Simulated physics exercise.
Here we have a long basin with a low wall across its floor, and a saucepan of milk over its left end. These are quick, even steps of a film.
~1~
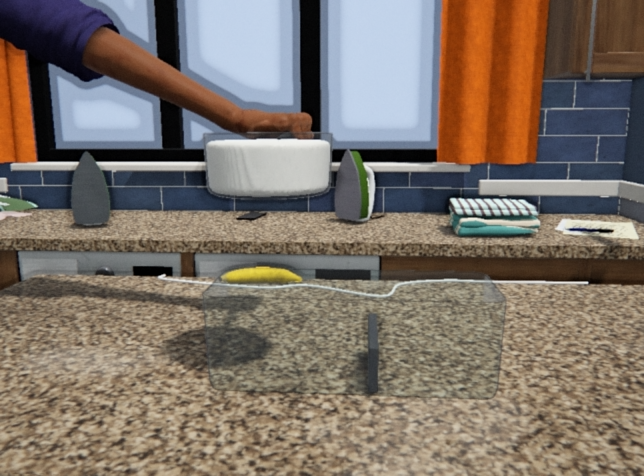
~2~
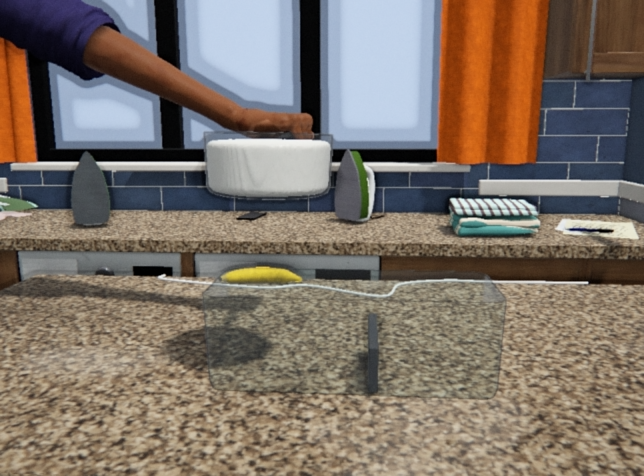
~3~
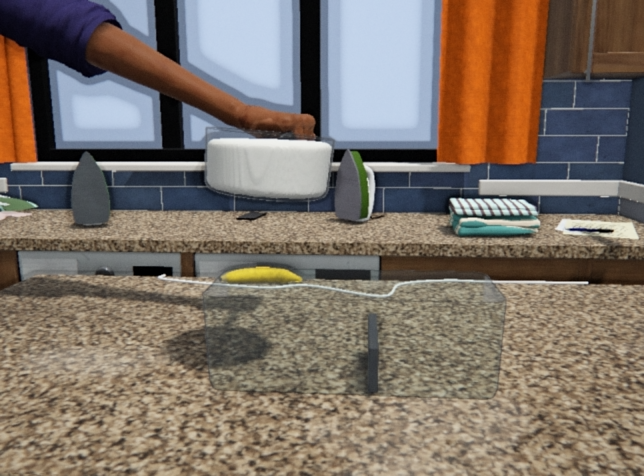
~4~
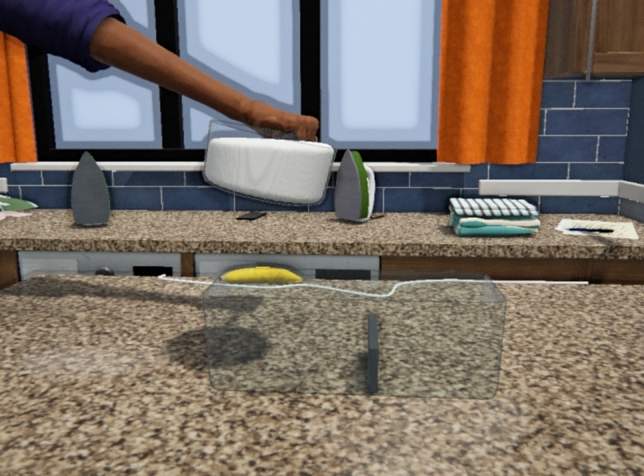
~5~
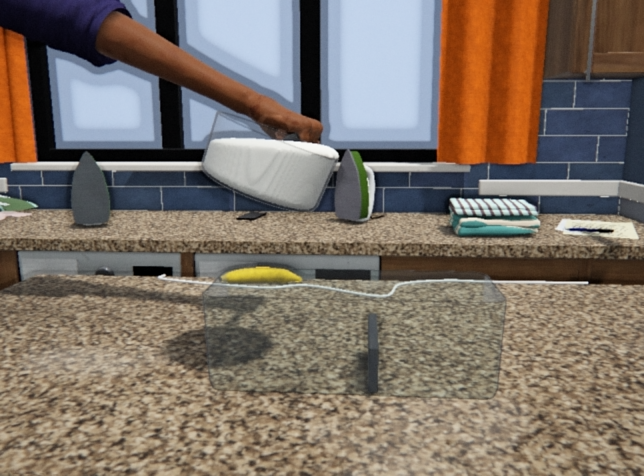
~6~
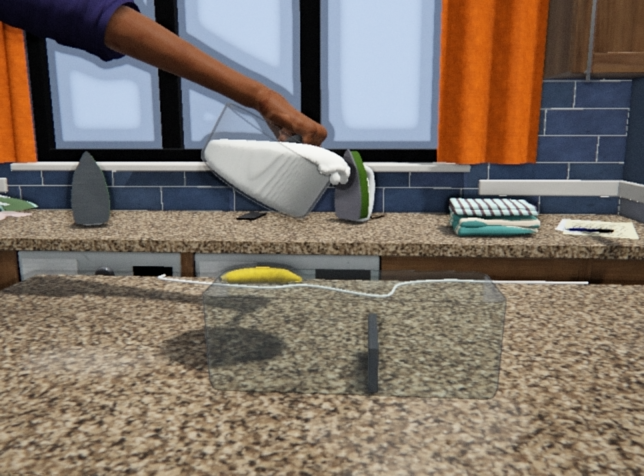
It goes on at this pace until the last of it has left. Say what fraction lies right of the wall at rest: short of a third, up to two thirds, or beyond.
It comes to between a third and two thirds.
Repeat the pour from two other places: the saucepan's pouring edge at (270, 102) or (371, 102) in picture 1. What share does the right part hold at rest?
Near 5 % and 75 %.
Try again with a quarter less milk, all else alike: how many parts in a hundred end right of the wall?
About 40 per cent.
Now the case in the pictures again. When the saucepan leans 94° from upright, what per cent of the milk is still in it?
It comes to 20 per cent or so.
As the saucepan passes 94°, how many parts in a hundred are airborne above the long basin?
Near 45 %.
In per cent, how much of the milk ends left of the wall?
Close to 45 per cent.
A moment on, the saucepan is tipped on its side and 20 per cent is still to pour, 4 is left of the wall and 32 right of it.
Next, the saucepan is tipped right over and 3 per cent is still to pour, 36 is left of the wall and 49 right of it.
Then the saucepan is tipped right over and 0 per cent is still to pour, 44 is left of the wall and 50 right of it.
Later the saucepan is tipped right over and 0 per cent is still to pour, 45 is left of the wall and 50 right of it.
In the end 45 per cent lies left of the wall, 50 right of it and 4 outside.
